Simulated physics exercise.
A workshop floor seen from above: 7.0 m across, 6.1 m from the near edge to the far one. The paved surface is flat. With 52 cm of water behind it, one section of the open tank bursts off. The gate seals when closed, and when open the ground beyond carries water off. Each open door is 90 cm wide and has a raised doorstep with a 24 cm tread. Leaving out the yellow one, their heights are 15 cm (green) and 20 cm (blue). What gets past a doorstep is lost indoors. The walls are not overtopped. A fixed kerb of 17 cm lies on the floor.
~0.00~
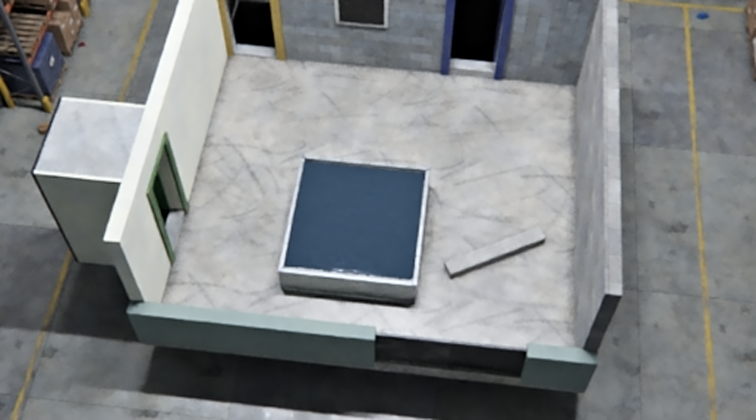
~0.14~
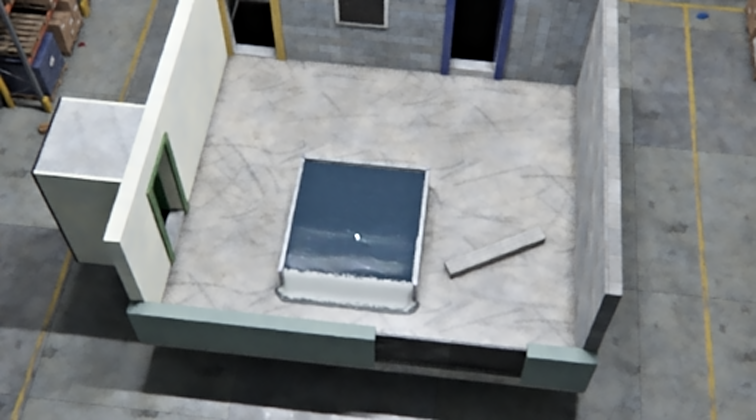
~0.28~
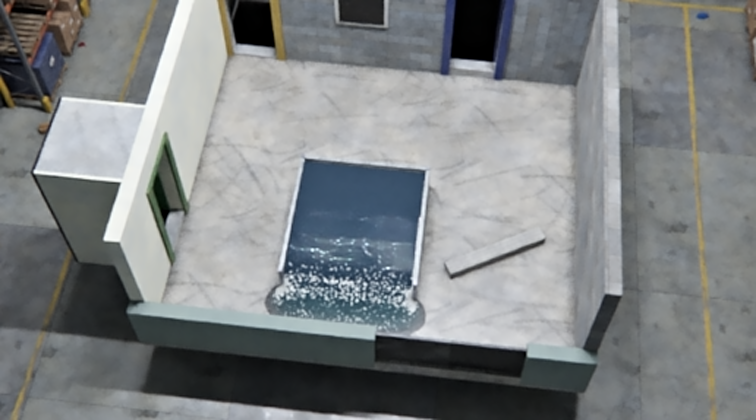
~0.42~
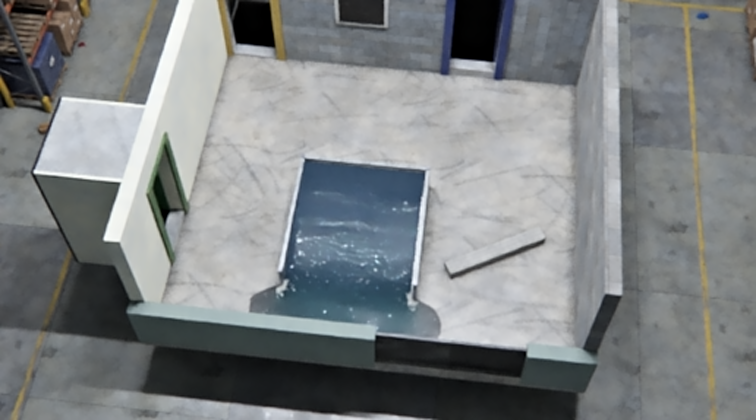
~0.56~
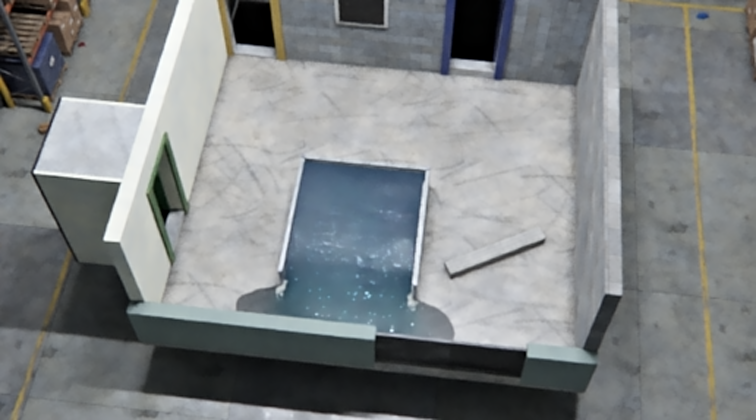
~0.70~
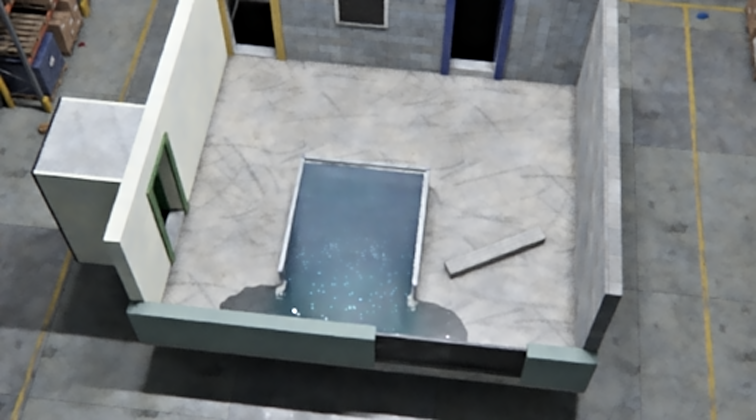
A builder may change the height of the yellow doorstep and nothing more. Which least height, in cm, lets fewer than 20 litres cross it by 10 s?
At least 9 cm or so.
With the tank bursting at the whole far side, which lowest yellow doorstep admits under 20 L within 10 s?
About 21 cm.
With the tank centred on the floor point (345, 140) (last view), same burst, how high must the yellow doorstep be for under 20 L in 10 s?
Some 12.5 cm.
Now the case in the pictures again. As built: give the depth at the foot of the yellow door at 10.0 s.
Some 7.5 cm.
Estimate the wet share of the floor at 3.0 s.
Some 35 per cent of it.
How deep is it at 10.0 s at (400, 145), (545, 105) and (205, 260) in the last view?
About 5, 4 and 7 cm.
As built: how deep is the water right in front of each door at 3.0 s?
Depths in cm: Green 16, blue 0, yellow 0.
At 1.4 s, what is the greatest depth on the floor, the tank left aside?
Roughly 42 cm.
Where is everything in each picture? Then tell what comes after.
The first frame shows still water, 52 cm deep, in the open tank at (357, 220); the yellow door at (250, 22) is dry.
In the second frame, the front is at (284, 296), 0.2 m from the gap at (348, 288); 0.4 m2 of floor is wet, 52 cm left at the back.
In the third frame, the gap is at (348, 289), the front 0.6 m out at a hidden place; the back of the open tank holds 52 cm.
In the fourth frame, the front is at a hidden place, 1.0 m from the gap at (348, 289); 2.7 m2 of floor is wet, 52 cm left at the back.
In the fifth frame, water pours out at (348, 289) and has run 1.1 m, to a hidden place; about 12 cm deep outside, 52 cm at the back.
In the sixth frame, water pours out at (348, 289) and has run 1.3 m, to a hidden place; about 14 cm deep outside, 48 cm at the back; 5.4 m in a straight line remain to the yellow door at (250, 22).
After 1.4 s water covers 15 % of the floor, deepest (42 cm) near (338, 334); it has not reached the yellow door.
After 3.0 s water covers 35 % of the floor, deepest (32 cm) near (156, 324); it has not reached the yellow door.
After 10.0 s water covers 95 % of the floor, deepest (12 cm) near (546, 272); 7 cm at the yellow door, 90 litres in over its 5 cm doorstep.
At the yellow door as built, the water arrived by 4.1 s and peaked near 13 cm at 5.0 s.
With a doorstep of 8 cm, 33 litres would have come in within the 10 s; with 10.5 cm, 10 litres. So under 20 litres takes about 9 cm.
